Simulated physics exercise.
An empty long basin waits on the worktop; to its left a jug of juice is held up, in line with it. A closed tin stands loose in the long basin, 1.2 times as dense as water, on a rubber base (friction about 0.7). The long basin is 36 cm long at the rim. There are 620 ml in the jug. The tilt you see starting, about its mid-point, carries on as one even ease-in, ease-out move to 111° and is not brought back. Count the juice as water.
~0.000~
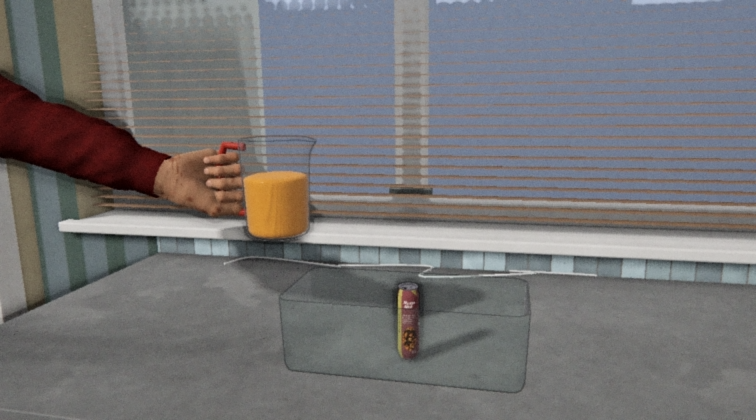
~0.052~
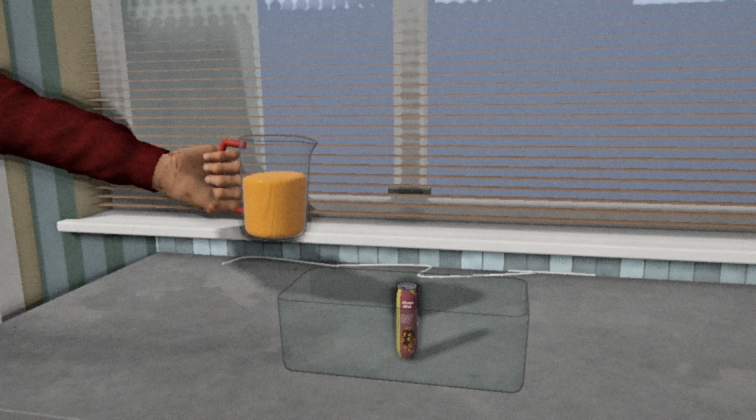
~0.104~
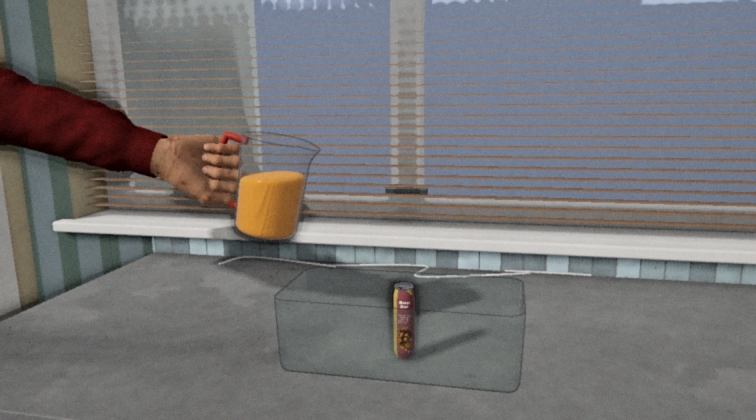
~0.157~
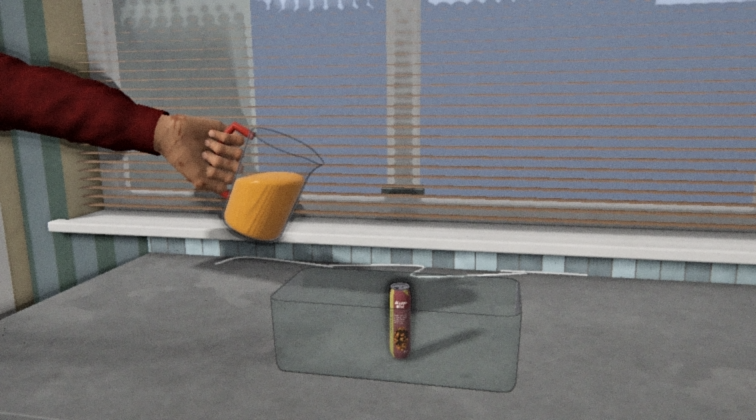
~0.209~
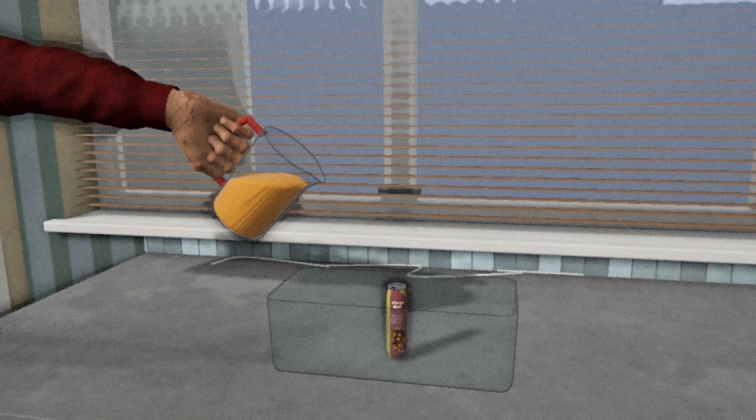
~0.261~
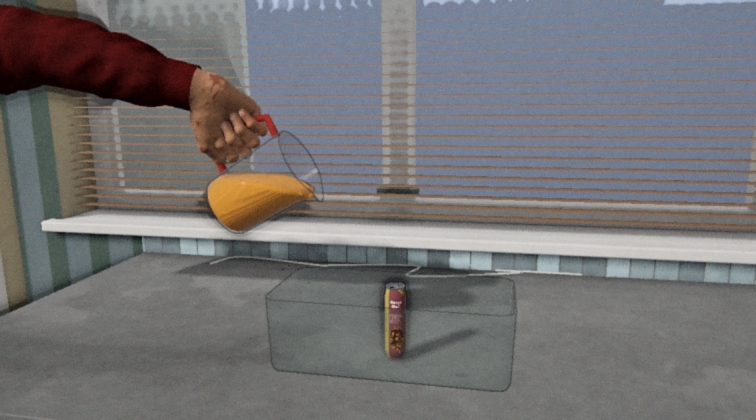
A hand in a dark red sleeve tilted a clear jug of orange juice steeply to the right, above and left of a long see-through basin with a small tin standing inside on the worktop.
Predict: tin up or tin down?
The tin keeps standing.
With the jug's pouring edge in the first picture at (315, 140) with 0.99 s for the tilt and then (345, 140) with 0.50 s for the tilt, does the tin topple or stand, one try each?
First it stays up; then it falls.
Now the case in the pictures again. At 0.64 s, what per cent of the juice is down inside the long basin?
Some 68 per cent.
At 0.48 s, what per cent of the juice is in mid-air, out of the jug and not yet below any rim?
About 26 per cent.
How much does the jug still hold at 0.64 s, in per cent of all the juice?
Some 14 per cent.
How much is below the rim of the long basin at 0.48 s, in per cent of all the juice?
Some 16 per cent.
After 0.48 s the tilt is 111° and 58 per cent is still to pour; the tin stands where it began.
After 0.64 s the tilt is 111° and 15 per cent is still to pour; the tin stands where it began.
After 0.81 s the tilt is 111° and 2 per cent is still to pour; the tin stands where it began.
After 1.00 s the tilt is 111° and 0 per cent is still to pour; the tin stands where it began.
In the end the tin stands where it began.
